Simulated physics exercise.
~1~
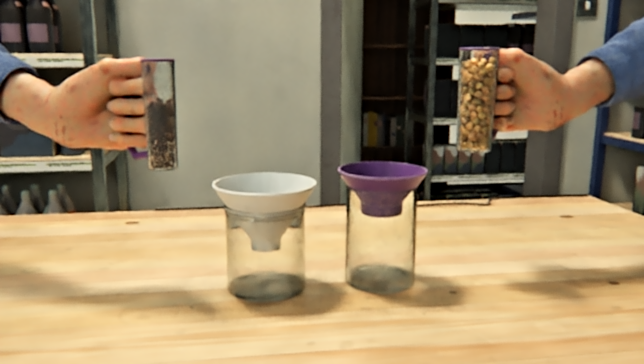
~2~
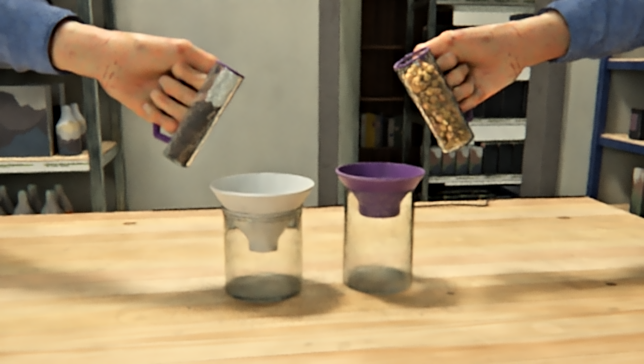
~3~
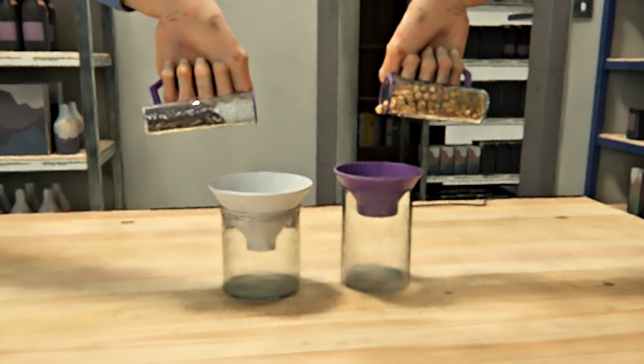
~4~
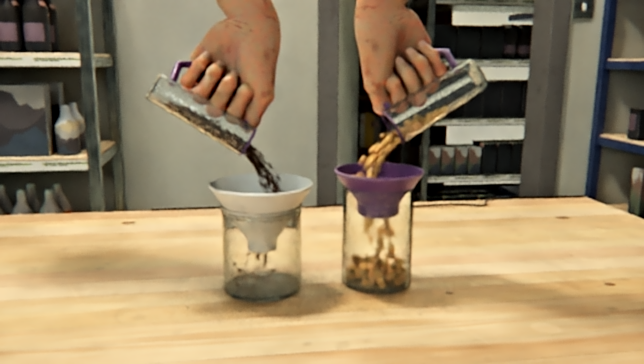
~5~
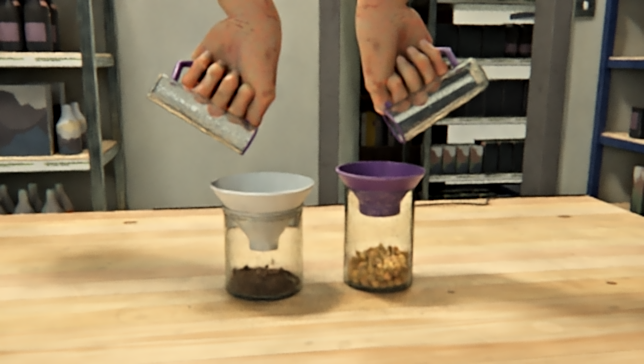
The video shows two hands tipping clear cups over funnels set in glass jars, dark pieces pouring into the grey funnel on the left and golden-brown pieces into the purple one on the right, until both cups are empty and the contents rest in the jars.
